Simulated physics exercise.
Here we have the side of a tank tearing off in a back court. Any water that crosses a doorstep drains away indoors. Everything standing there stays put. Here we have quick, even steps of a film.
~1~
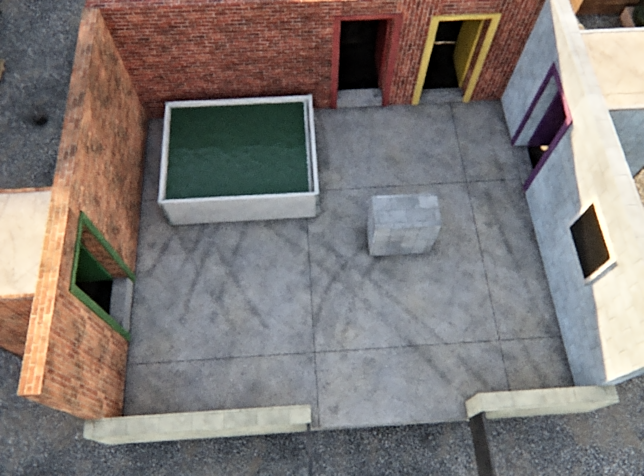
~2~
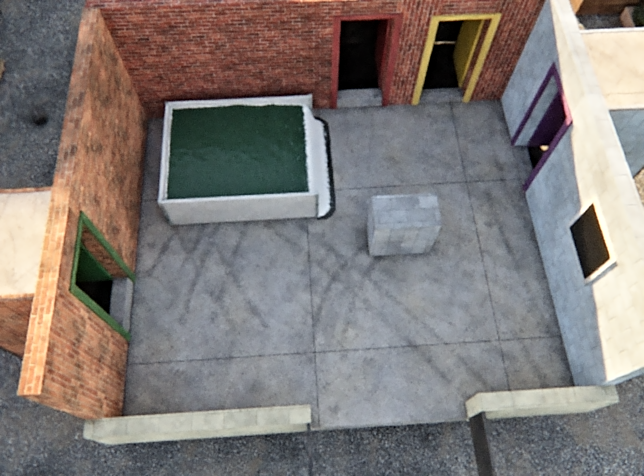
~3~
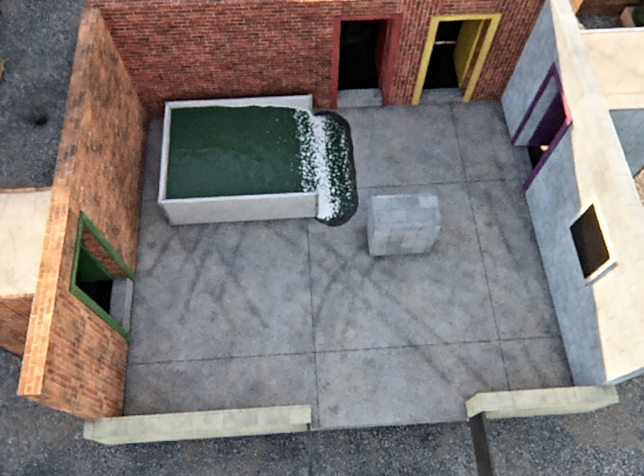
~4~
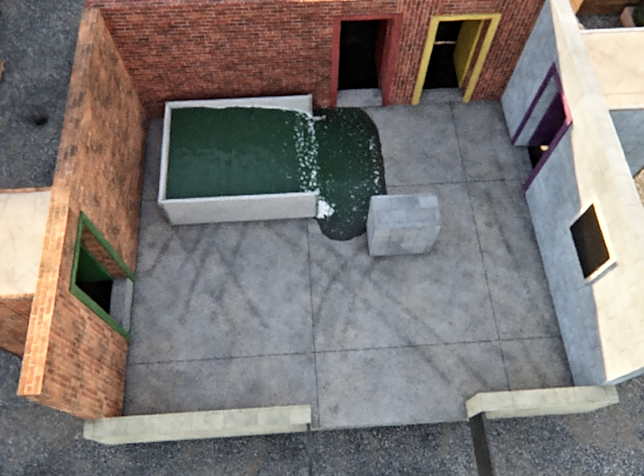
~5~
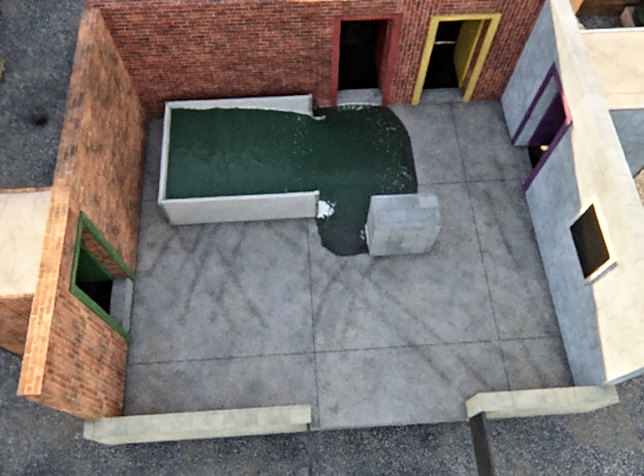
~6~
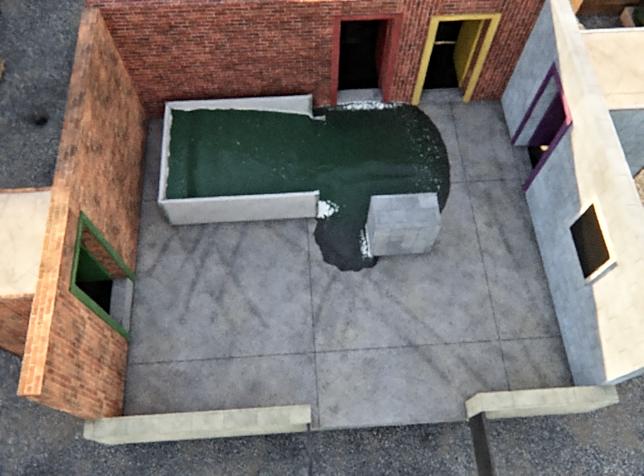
In this clip, the right side of a tank of dark green water gives way in a brick-walled court, and the water pours out rightward, spreading across the paving toward the back wall and around a pale block.
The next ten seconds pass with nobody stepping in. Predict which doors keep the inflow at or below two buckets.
Prediction: The red door stays at or below, the purple door goes above, the yellow door goes above, the green door stays at or below.
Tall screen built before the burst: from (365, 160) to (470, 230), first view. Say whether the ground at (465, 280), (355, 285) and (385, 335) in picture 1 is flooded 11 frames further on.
Point by point: First submerged, second submerged, third submerged.
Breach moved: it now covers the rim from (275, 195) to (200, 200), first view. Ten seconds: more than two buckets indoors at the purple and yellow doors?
In brief, the purple door stops short; the yellow door stops short.
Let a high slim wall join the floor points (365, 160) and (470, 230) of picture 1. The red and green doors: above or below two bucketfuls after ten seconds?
Briefly: Red tops the mark; green stays shy of it.
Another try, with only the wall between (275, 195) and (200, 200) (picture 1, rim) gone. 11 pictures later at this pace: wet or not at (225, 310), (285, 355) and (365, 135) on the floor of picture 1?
Taking the points in order: Swamped, swamped and unwetted.
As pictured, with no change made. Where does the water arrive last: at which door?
That would be the green one.
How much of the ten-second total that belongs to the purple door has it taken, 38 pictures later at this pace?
Roughly 95 per cent.
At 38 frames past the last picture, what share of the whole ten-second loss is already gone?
About 75 per cent.
A moment on, water covers 35 % of the floor; the red door wet at the sill, nothing in, the purple door over two buckets in, the yellow door wet at the sill, nothing in, the green door not reached.
Next, water covers 40 % of the floor; the red door wet at the sill, nothing in, the purple door far over two buckets in, the yellow door wet at the sill, nothing in, the green door not reached.
Then, water covers 50 % of the floor; the red door wet at the sill, nothing in, the purple door far over two buckets in, the yellow door over two buckets in, the green door not reached.
Later, water covers 70 % of the floor; the red door wet at the sill, nothing in, the purple door far over two buckets in, the yellow door far over two buckets in, the green door not reached.
In the end, water covers 95 % of the floor; the red door wet at the sill, nothing in, the purple door far over two buckets in, the yellow door far over two buckets in, the green door wet at the sill, nothing in.
